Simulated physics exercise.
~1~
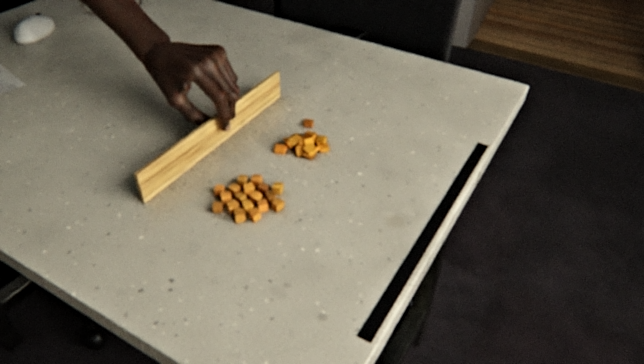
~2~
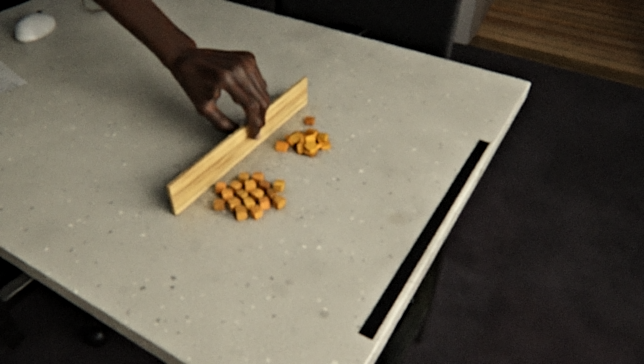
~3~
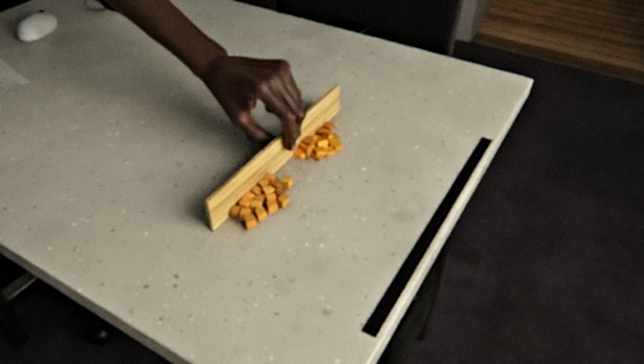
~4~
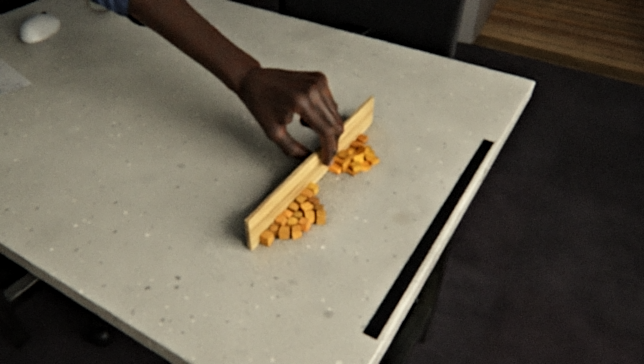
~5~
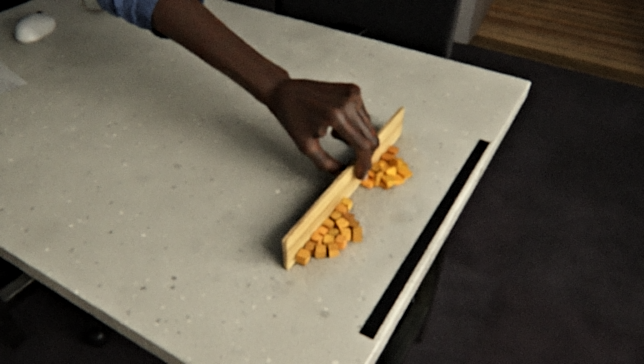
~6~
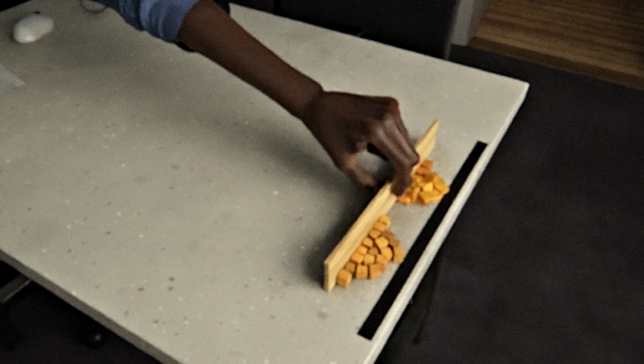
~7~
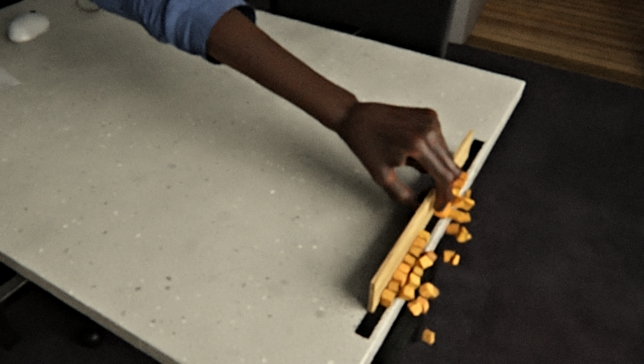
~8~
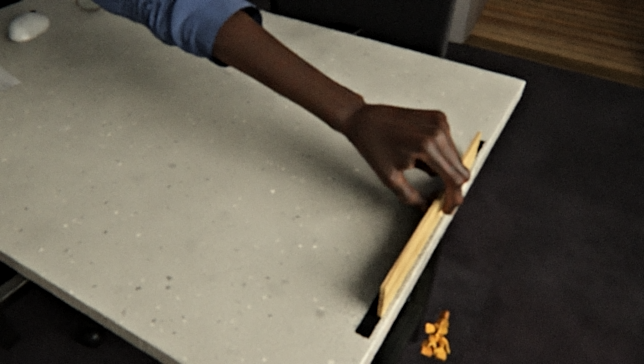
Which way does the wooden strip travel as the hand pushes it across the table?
The wooden strip moves to the right, toward the black tape near the table's edge.
